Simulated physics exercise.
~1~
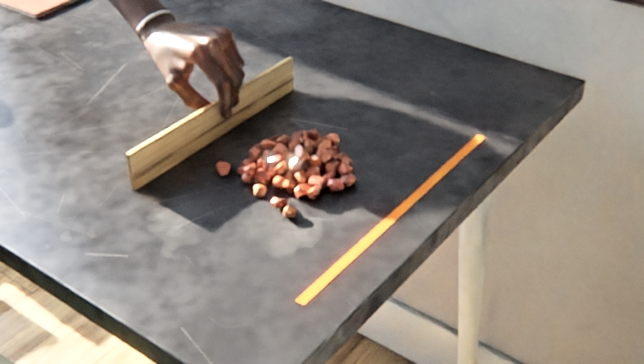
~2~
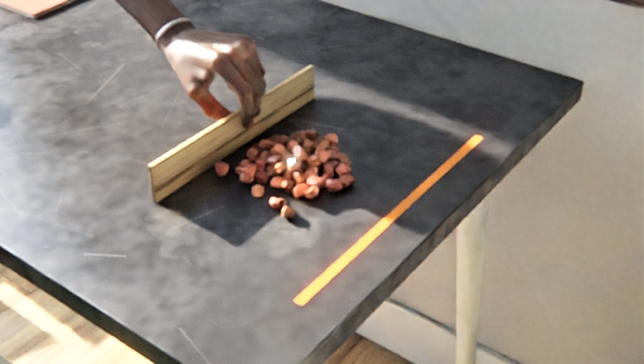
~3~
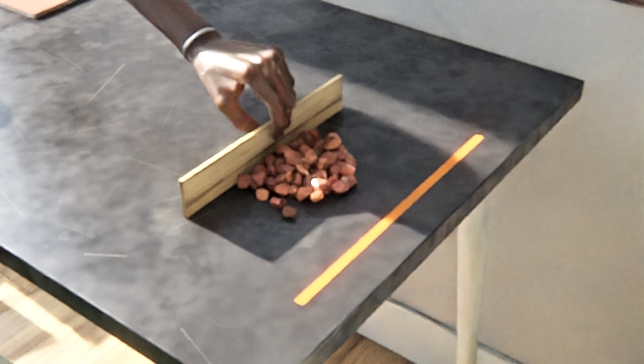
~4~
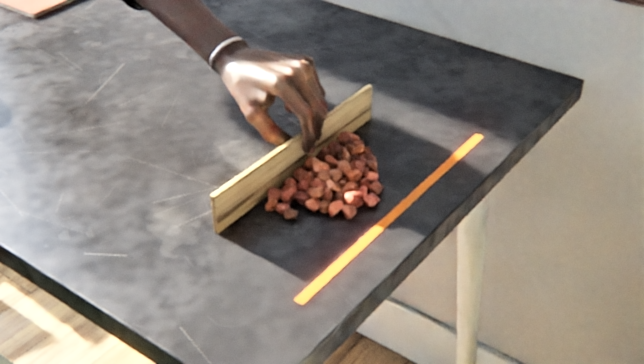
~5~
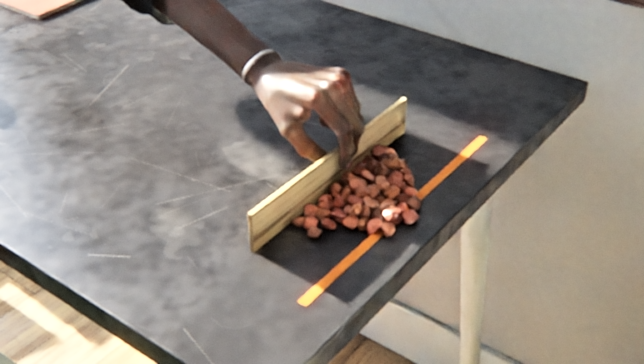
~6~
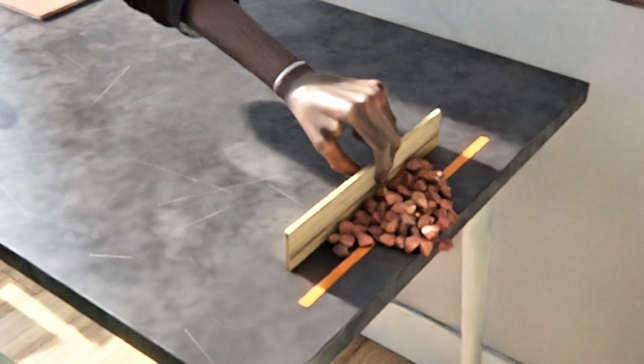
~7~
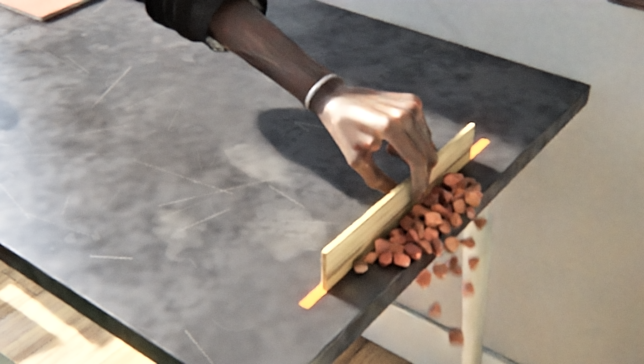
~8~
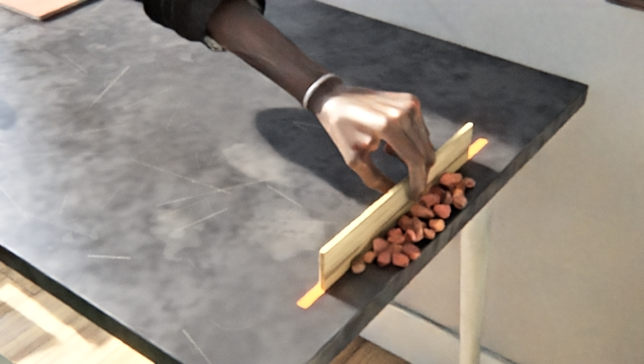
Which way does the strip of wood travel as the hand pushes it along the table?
It travels to the right, drifting somewhat down the view as well, until it stops at the orange tape.
Hand pushing a wooden strip across a dark table, sweeping reddish-brown pebble-like pieces past orange tape, some falling off the edge.
